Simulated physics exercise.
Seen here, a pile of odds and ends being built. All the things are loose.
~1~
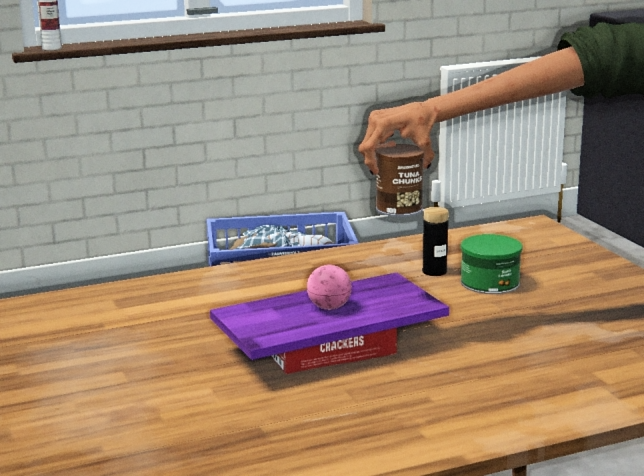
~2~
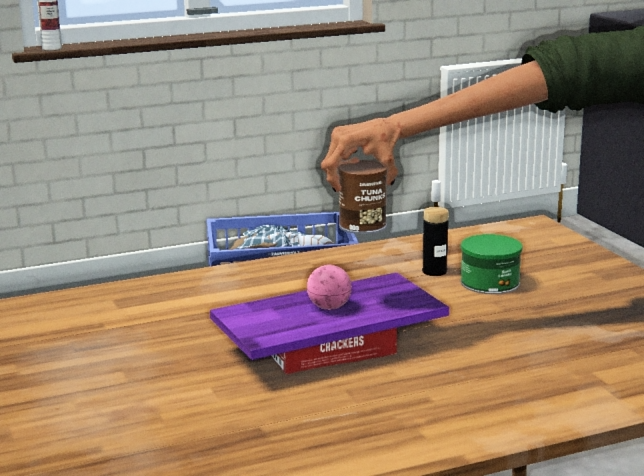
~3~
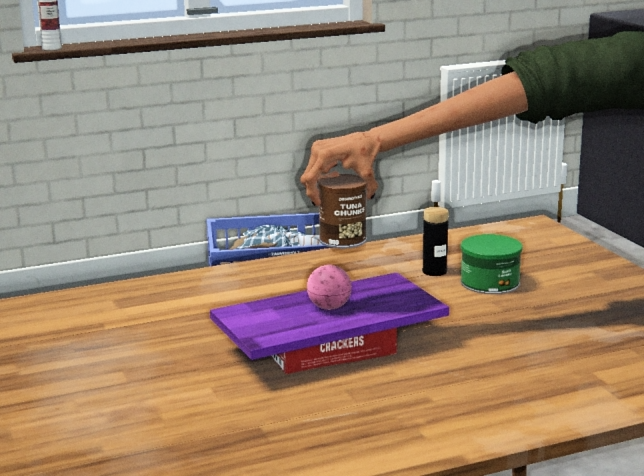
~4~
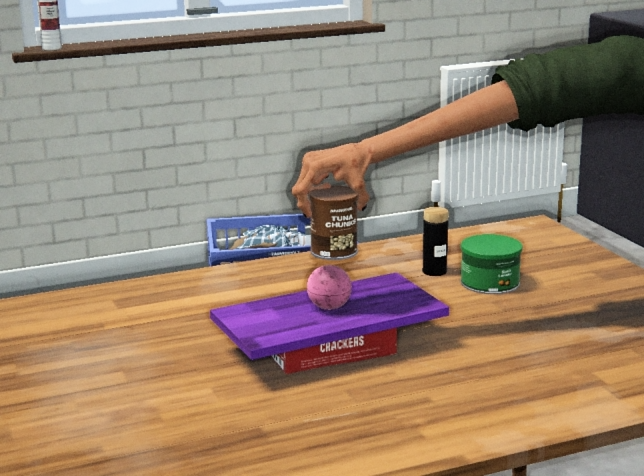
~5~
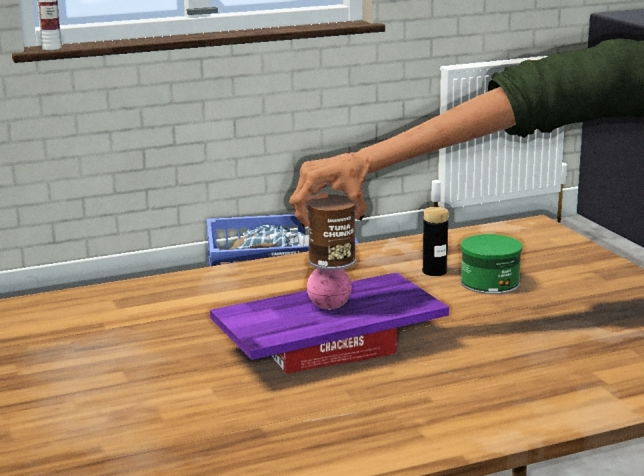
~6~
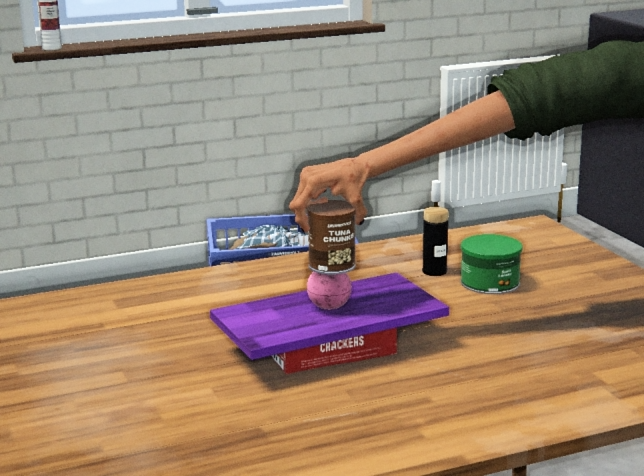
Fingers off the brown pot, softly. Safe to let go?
The pile gives way.
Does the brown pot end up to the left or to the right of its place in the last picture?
To the right.
Then, 0.60 s past the last view, brown pot now fallen.
Then, 0.90 s past the last view, things are still on the move.
Finally, fallen, brown pot; the other 5 still in place. Final places as the last picture's camera would see them, brown pot near (499, 292). The pile loses its balance.
